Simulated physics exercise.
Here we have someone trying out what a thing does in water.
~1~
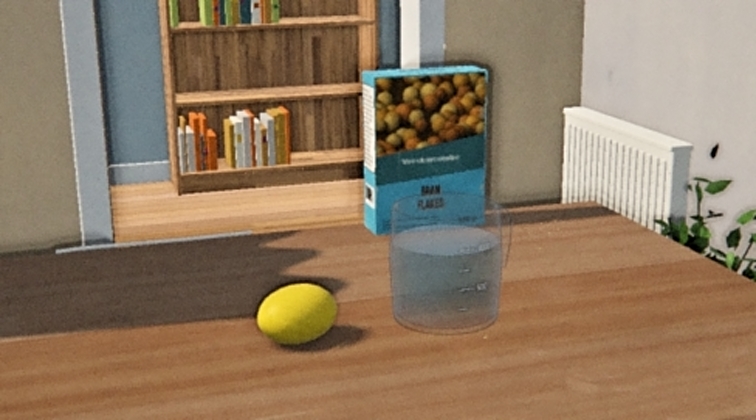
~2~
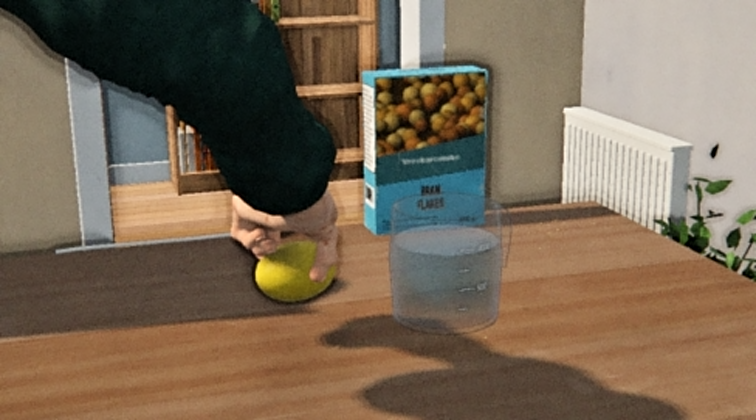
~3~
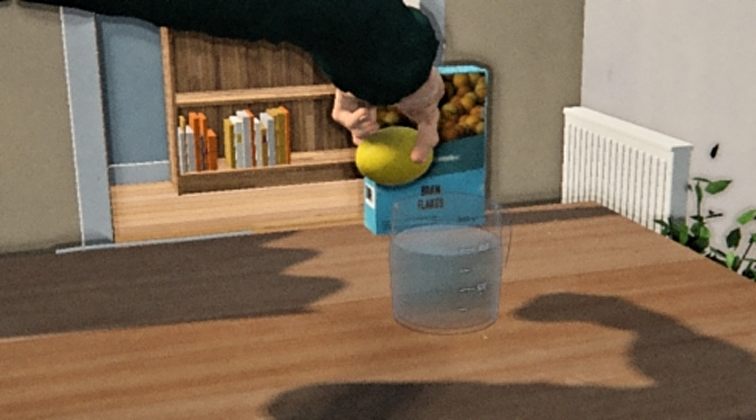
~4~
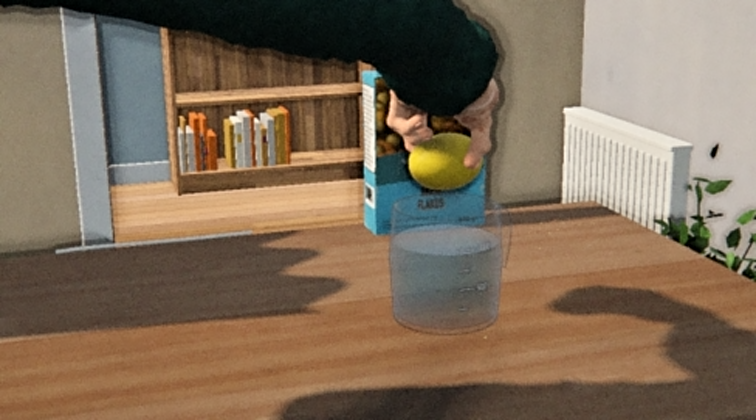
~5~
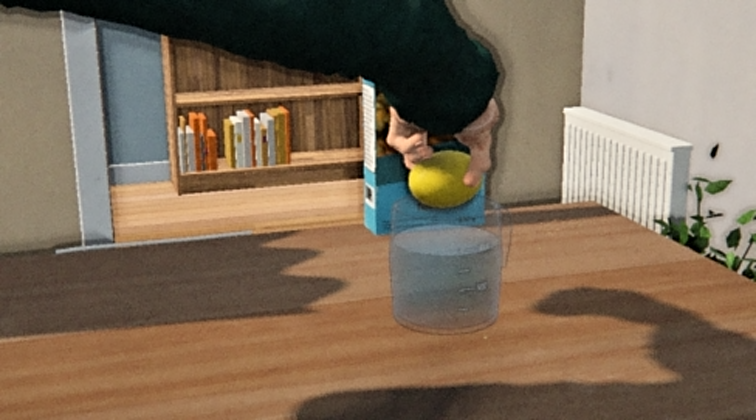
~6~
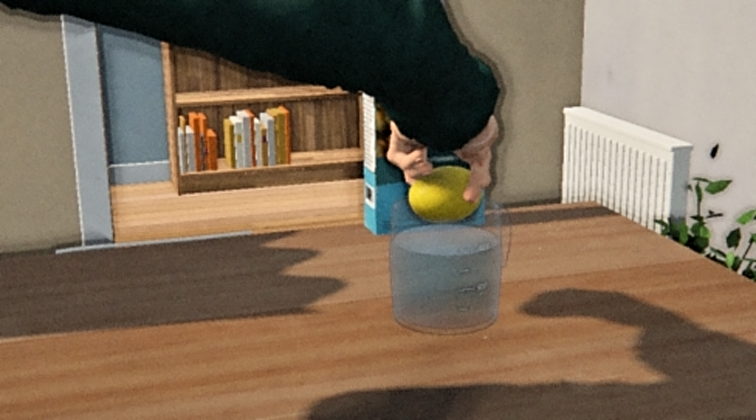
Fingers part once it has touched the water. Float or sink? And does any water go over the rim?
As I see it, water: Never goes under. Jug: Never spills.
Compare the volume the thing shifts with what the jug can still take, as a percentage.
That's roughly 40 percent.
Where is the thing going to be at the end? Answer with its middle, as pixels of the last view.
It should come to rest with its middle near (446, 242).
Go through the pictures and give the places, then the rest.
In the first frame, the lemon lies on the top at (297, 314); jug (446, 258) about two thirds full.
The second frame shows a hand picks up the lemon at (296, 270); jug about two thirds full, surface at (446, 240).
In the third frame, the lemon is carried over at (394, 155); jug (446, 258) about two thirds full.
In the fourth frame, the lemon is above the jug at (446, 162); jug about two thirds full, surface at (446, 240).
The fifth frame shows the lemon comes down at (446, 179); jug (446, 258) about two thirds full.
In the sixth frame, the lemon is just over the surface at (446, 194); jug about two thirds full, surface at (446, 240).
Next, the lemon enters the water; the jug is about three quarters full.
After that, the lemon comes up again; the jug is about three quarters full.
Finally, the lemon rides on the surface; the jug is about three quarters full; the top is dry.
